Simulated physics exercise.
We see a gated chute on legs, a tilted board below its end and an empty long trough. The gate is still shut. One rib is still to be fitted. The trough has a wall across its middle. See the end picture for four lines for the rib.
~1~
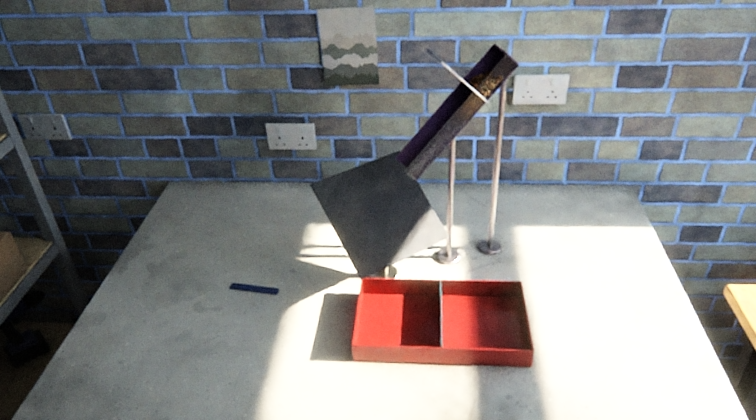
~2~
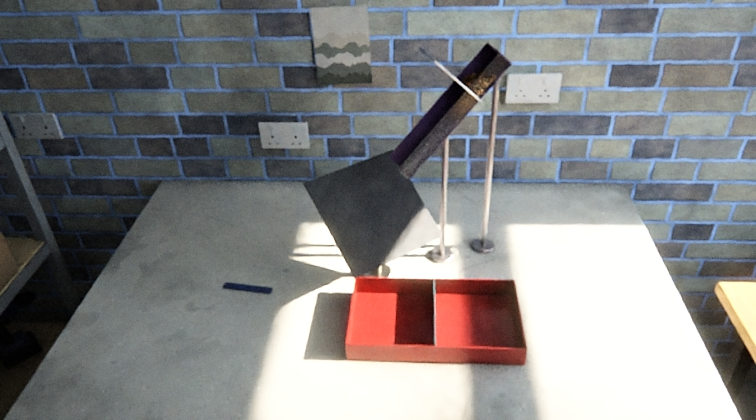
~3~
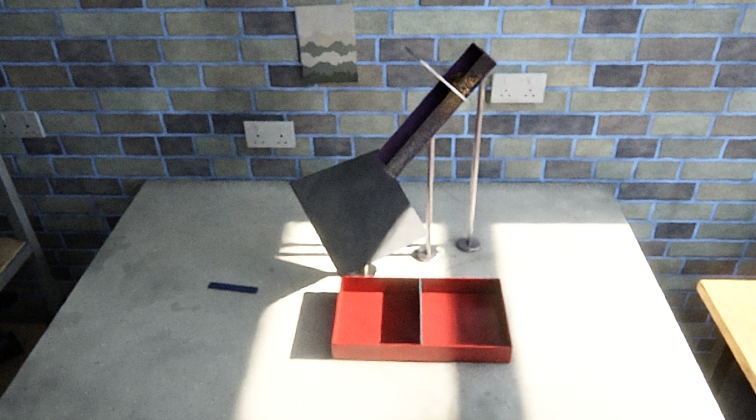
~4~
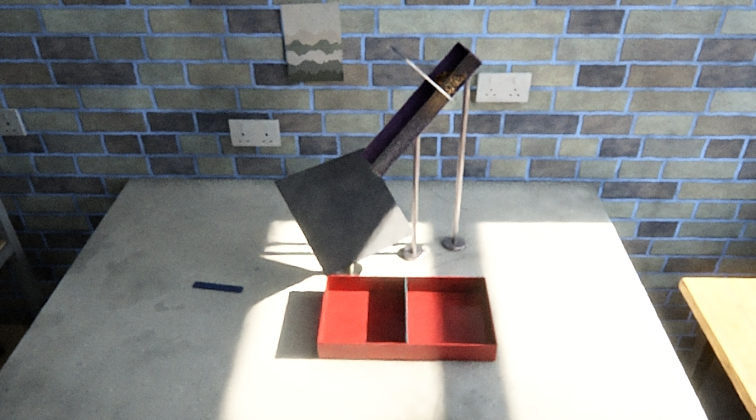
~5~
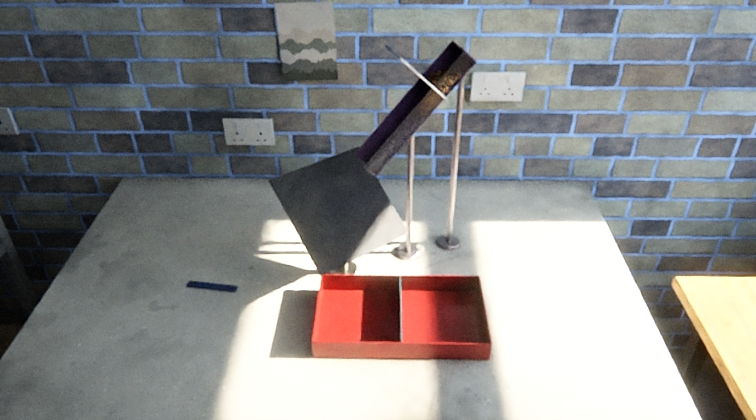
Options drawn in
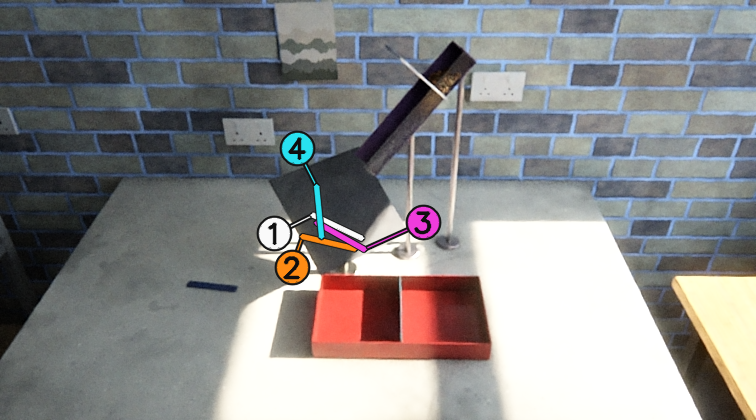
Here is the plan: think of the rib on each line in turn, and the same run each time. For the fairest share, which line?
I would pick line 1.
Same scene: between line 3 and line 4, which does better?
Here it is line 3.
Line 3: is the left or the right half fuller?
Left.
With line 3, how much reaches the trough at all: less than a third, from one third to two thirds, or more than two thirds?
More than two thirds.
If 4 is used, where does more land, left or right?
Left.
On the marked copy, line 1 from (313, 215) to (361, 238); line 2 from (302, 236) to (354, 248); line 3 from (317, 222) to (364, 249); line 4 from (316, 186) to (321, 236).
With 1, of what is caught, about half in the left half, about half in the right.
With 2, of what is caught, nearly all in the left half, a small part in the right.
With 3, of what is caught, most in the left half, about a quarter in the right.
With 4, of what is caught, nearly all in the left half, a small part in the right.
